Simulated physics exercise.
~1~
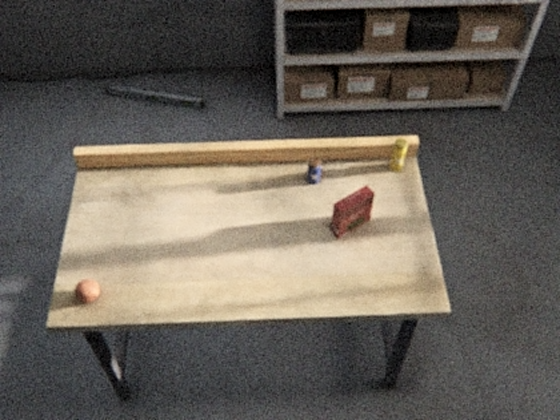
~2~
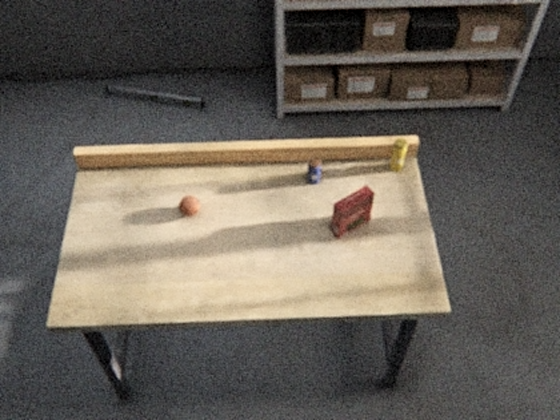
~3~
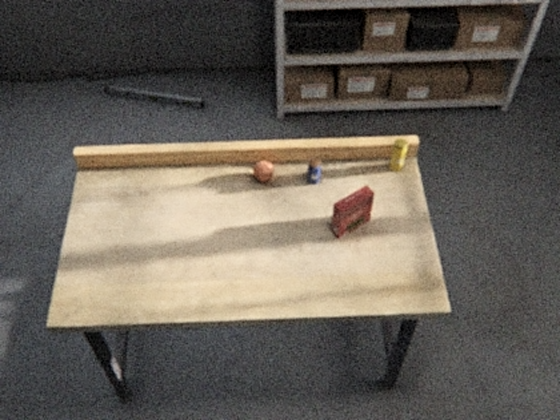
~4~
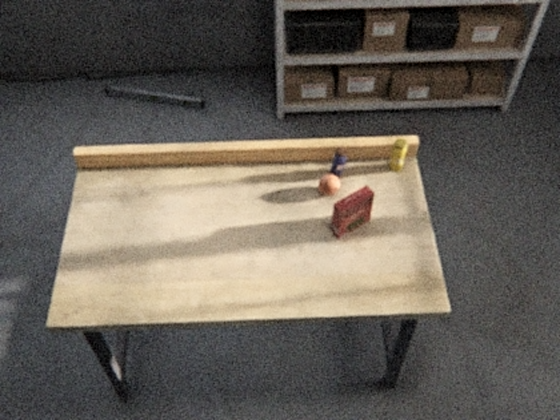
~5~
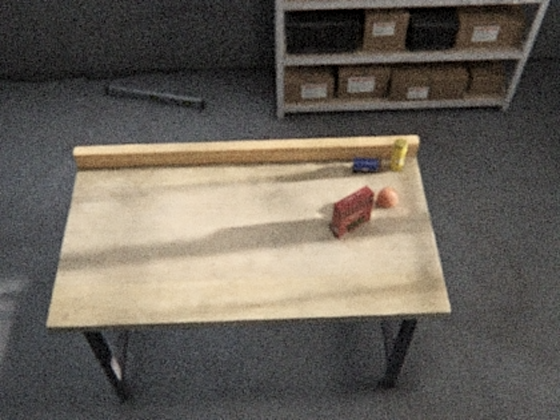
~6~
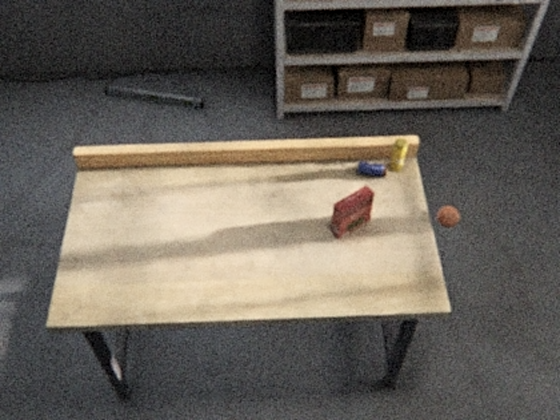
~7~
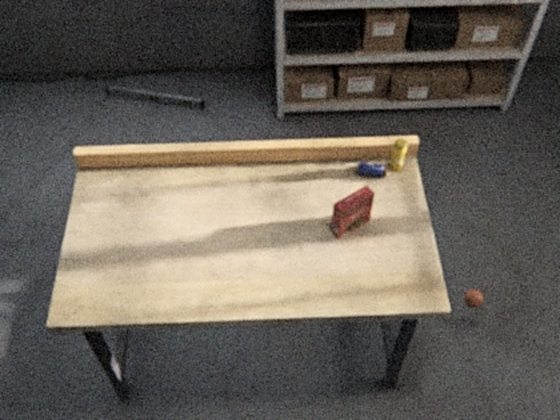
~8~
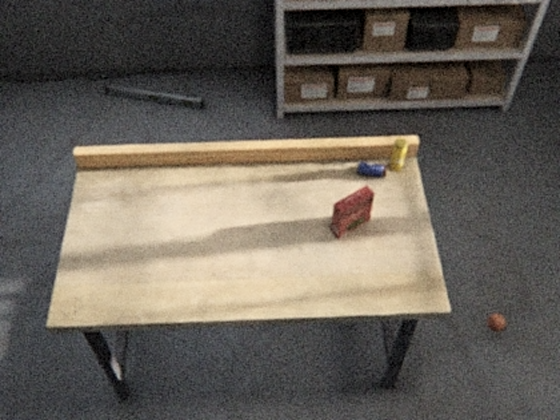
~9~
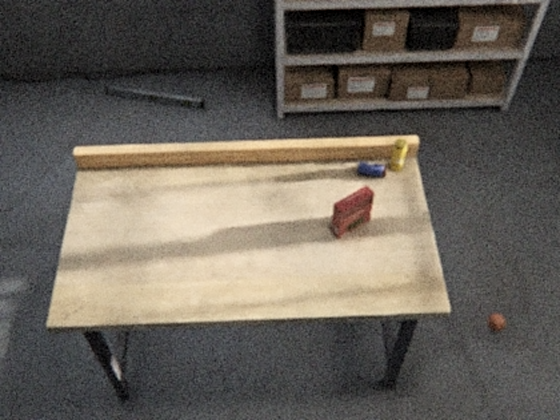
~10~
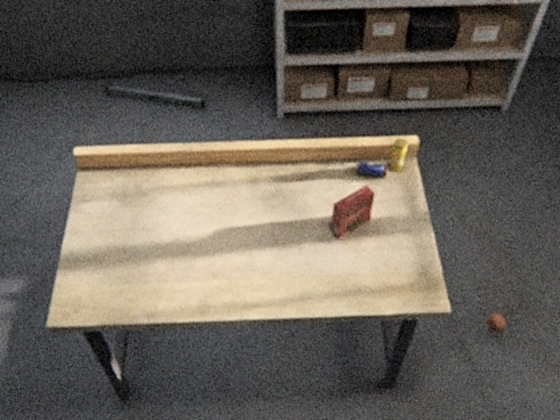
On a wooden table, an orange ball rolls, topples the blue shaker, and drops to the floor.
